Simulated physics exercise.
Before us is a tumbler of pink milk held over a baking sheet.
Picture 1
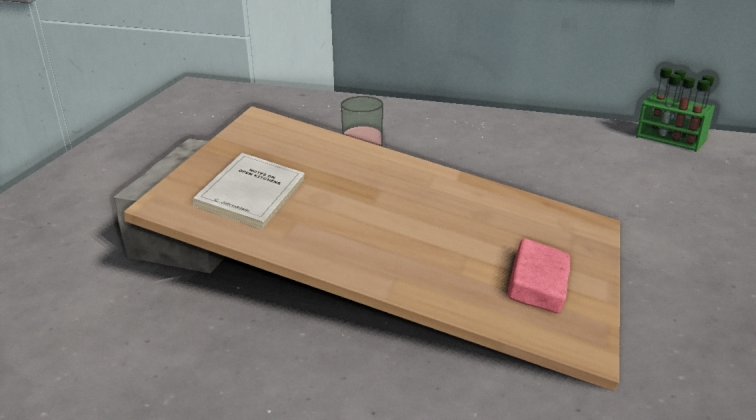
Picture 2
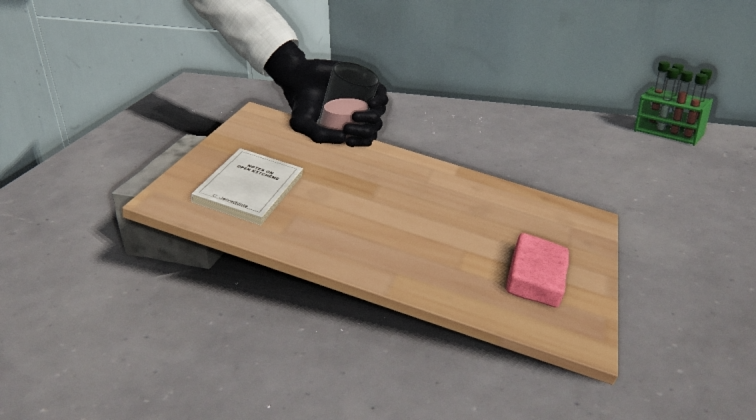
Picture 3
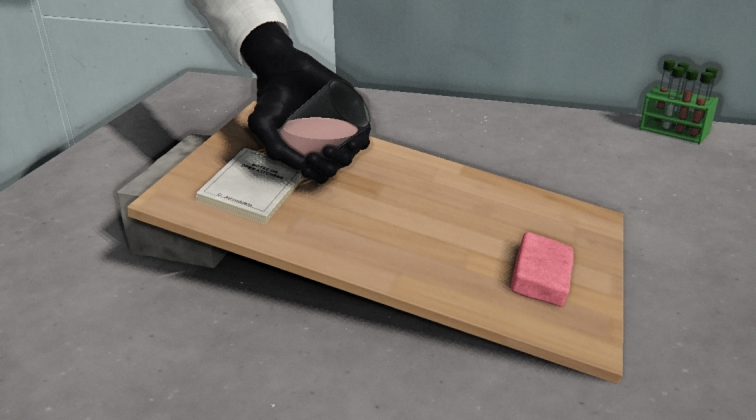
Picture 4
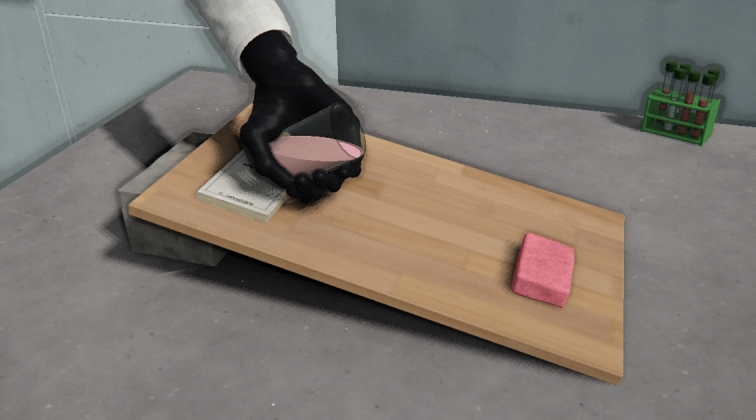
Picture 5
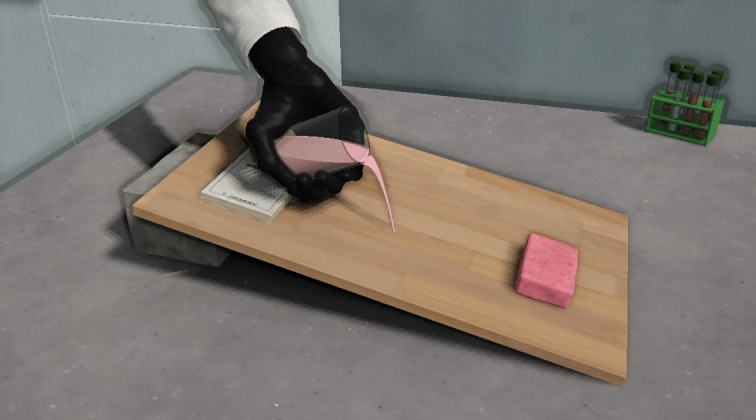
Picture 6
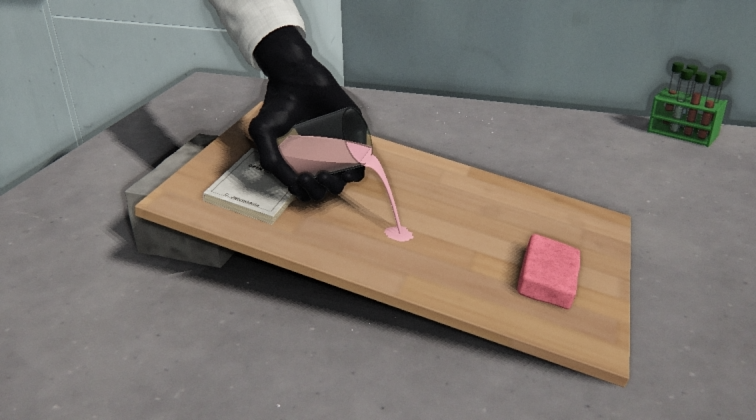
A black-gloved hand in a white sleeve grips a clear tumbler of pink milk behind a sloping board, brings it forward over the upper left and tilts it rightward, until a thin pink stream reaches the surface and forms a small puddle. The wood-coloured board slopes down rightward on a grey block, carrying a pale notebook at left and a pink sponge at right. Seen from slightly above, with the view shifting very slightly, the grey counter also holds a green rack of tubes.
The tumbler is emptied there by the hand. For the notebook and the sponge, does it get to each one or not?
On the left the notebook: Stays dry; on the right the sponge: Gets wet.
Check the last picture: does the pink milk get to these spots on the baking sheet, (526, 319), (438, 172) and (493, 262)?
So, first got to, next left alone, and last got to.
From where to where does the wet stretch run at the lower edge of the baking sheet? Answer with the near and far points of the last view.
From (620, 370) to (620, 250).
Shortly, it runs down to the right; the notebook is still dry; the sponge is wet along its edge.
Then, it runs down to the right and off the end; the notebook is still dry; the sponge is wet along its edge.
At the finish, it runs down to the right and off the end; the notebook is still dry; the sponge is wet along its edge.
